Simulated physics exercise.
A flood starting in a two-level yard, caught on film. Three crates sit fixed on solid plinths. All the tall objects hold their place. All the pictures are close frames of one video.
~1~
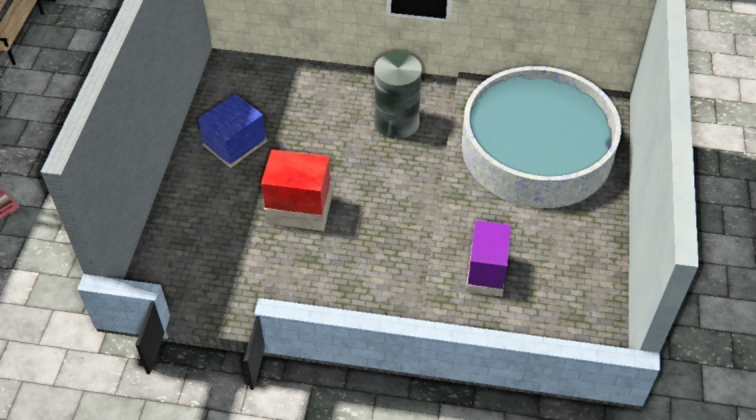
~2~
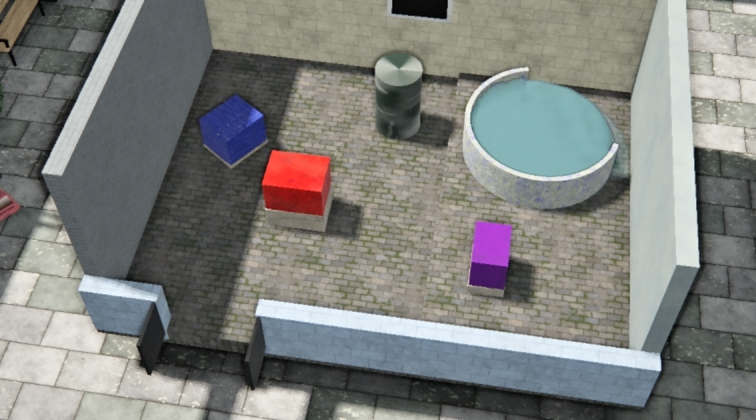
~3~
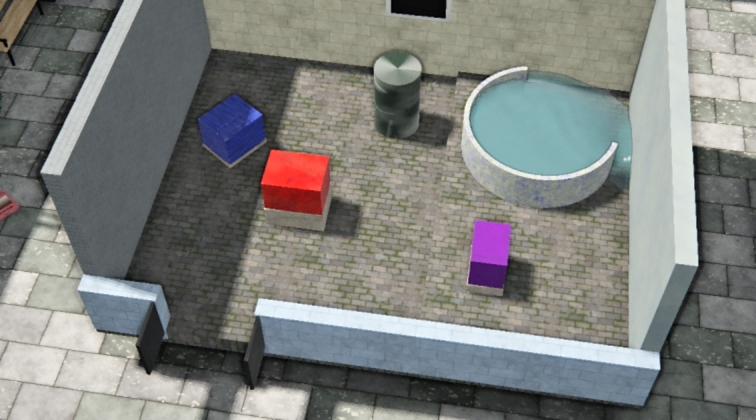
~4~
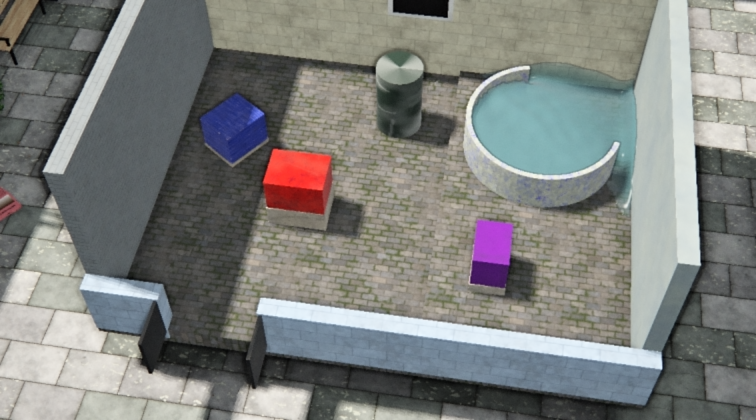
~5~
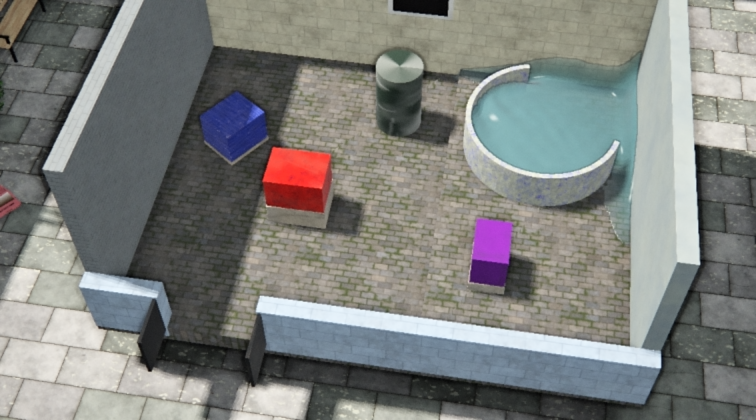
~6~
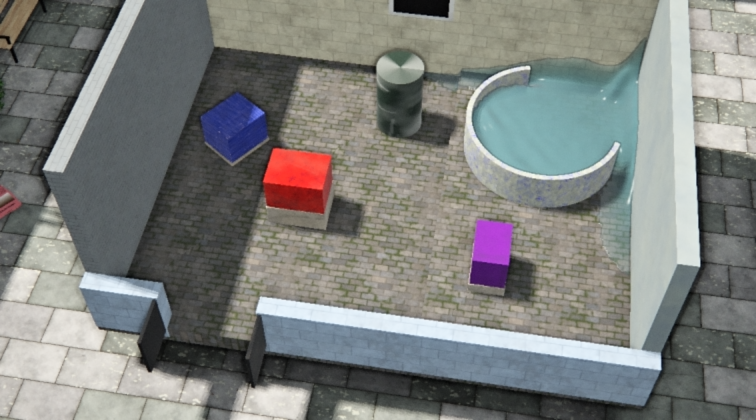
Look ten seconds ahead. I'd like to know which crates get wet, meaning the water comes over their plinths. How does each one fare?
The red crate does not get wet. The blue crate does get wet. The purple crate does not get wet.
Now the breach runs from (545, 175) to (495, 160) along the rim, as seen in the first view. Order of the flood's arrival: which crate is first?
My pick is the purple one.
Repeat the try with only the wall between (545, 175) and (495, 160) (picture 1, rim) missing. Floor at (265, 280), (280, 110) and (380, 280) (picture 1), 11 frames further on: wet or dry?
Those three come out soaked, moisture-free and soaked, one after another.
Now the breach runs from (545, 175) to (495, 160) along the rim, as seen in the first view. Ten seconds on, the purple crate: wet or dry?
I'd bet purple crate is doused.
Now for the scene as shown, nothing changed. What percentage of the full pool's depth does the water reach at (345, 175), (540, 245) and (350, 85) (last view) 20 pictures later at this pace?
About 0, 2, 6 %.
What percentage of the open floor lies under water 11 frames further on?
Close to 30 %.
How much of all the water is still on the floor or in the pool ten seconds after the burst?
Roughly 98 percent.
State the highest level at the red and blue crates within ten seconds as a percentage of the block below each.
Roughly 20 and 180 per cent respectively.
A moment on, water covers 20 % of the floor; the red crate not reached, the blue crate not reached, the purple crate not reached.
Next, water covers 30 % of the floor; the red crate not reached, the blue crate not reached, the purple crate water round its plinth.
Then, water covers 45 % of the floor; the red crate not reached, the blue crate water round its plinth, the purple crate water round its plinth.
Later, water covers 70 % of the floor; the red crate water round its plinth, the blue crate water round its plinth, the purple crate water round its plinth.
In the end, water covers 90 % of the floor; the red crate stayed above the water, the blue crate was topped, the purple crate stayed above the water.
